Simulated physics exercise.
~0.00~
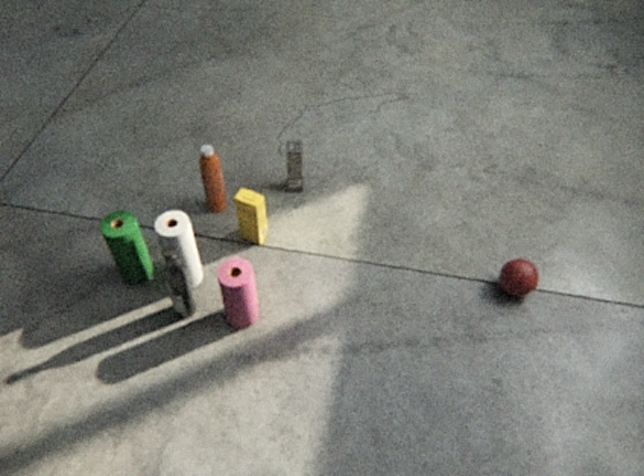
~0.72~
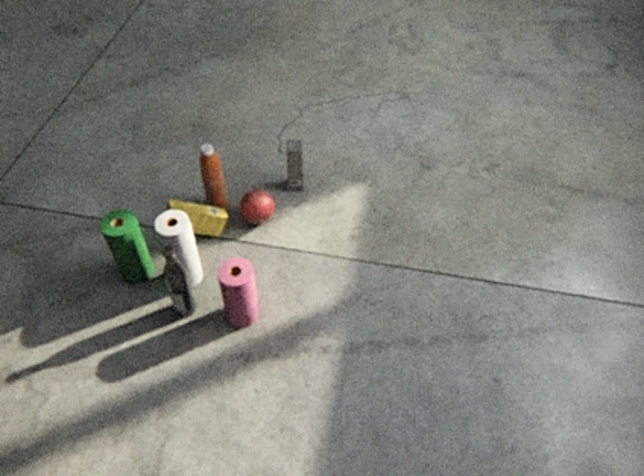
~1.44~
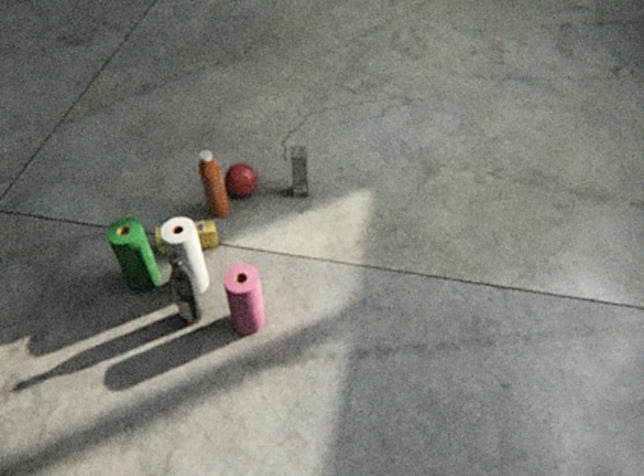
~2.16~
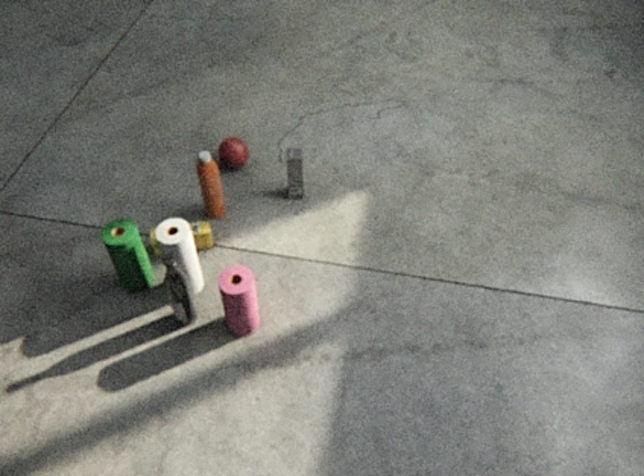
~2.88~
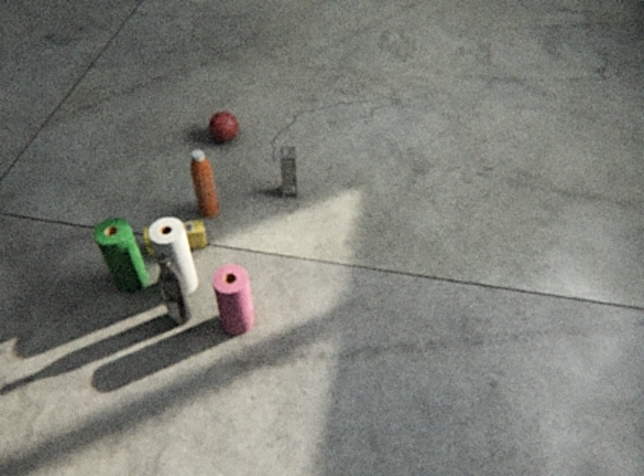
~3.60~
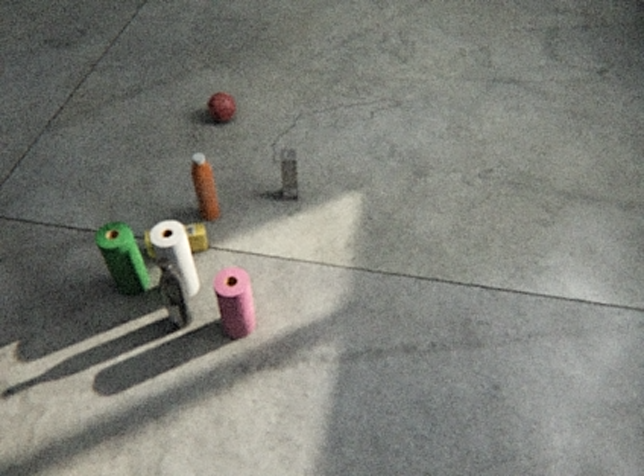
On a concrete floor, a red ball rolls left, topples a yellow carton, and rolls away.
